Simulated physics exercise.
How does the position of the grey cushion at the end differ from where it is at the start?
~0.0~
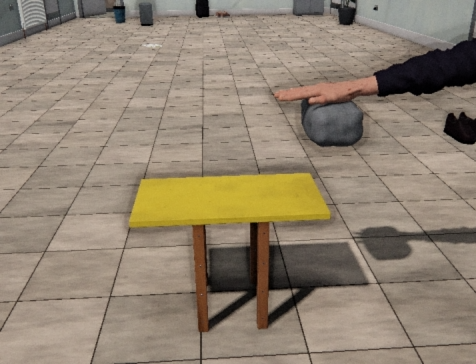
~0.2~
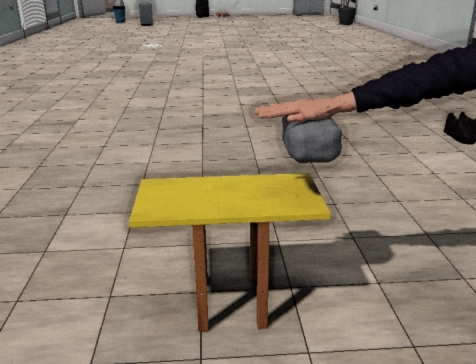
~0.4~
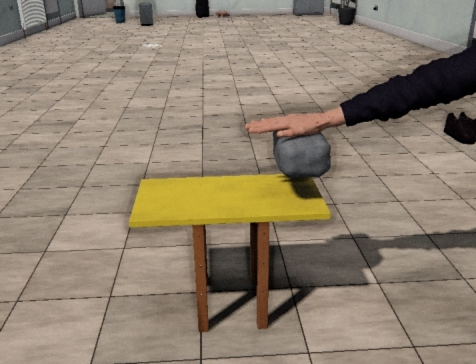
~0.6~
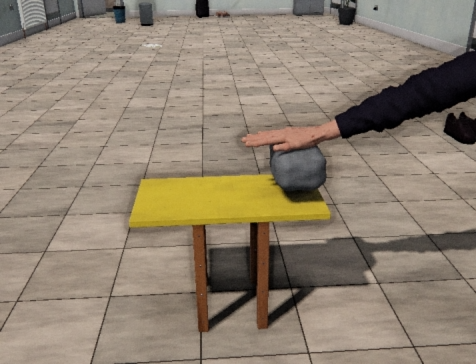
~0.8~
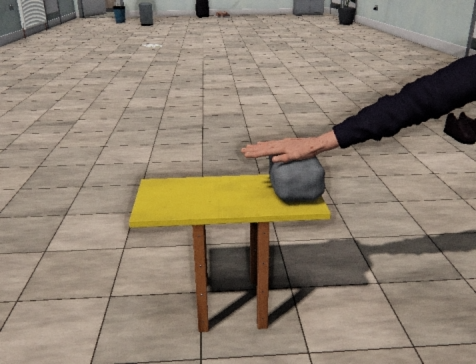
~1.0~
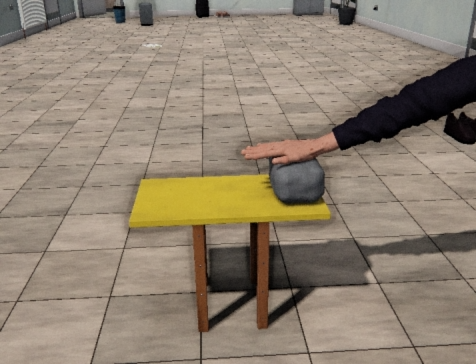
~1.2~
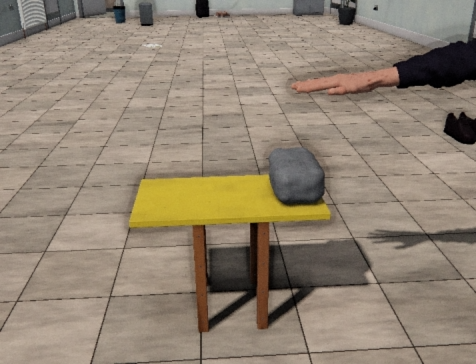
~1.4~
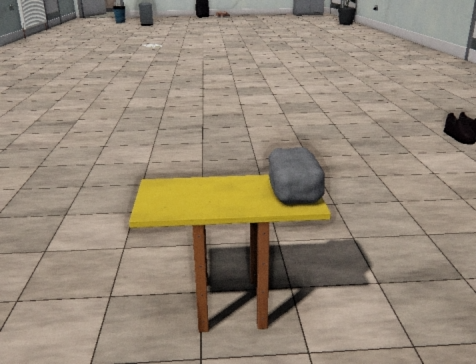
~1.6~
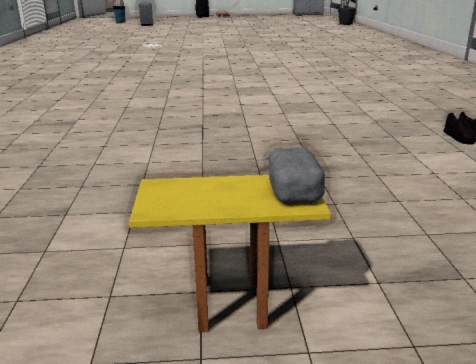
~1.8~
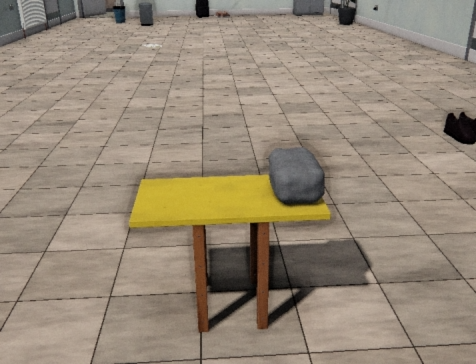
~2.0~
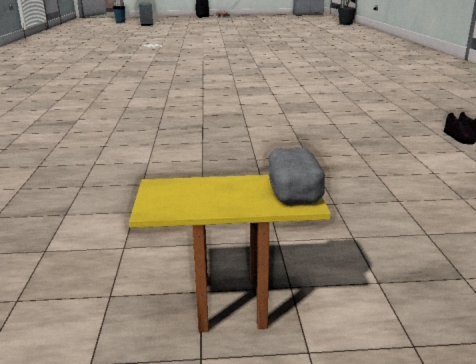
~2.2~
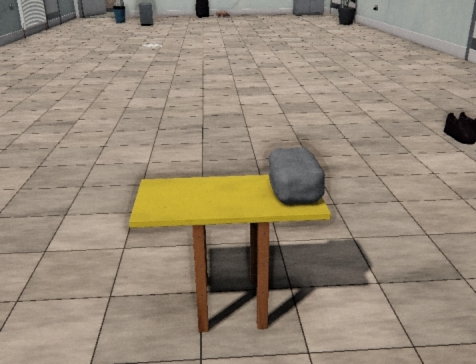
At the start the cushion is held in the air to the upper right of the yellow trestle, and at the end it rests lower and farther left, on the right end of the trestle's top.
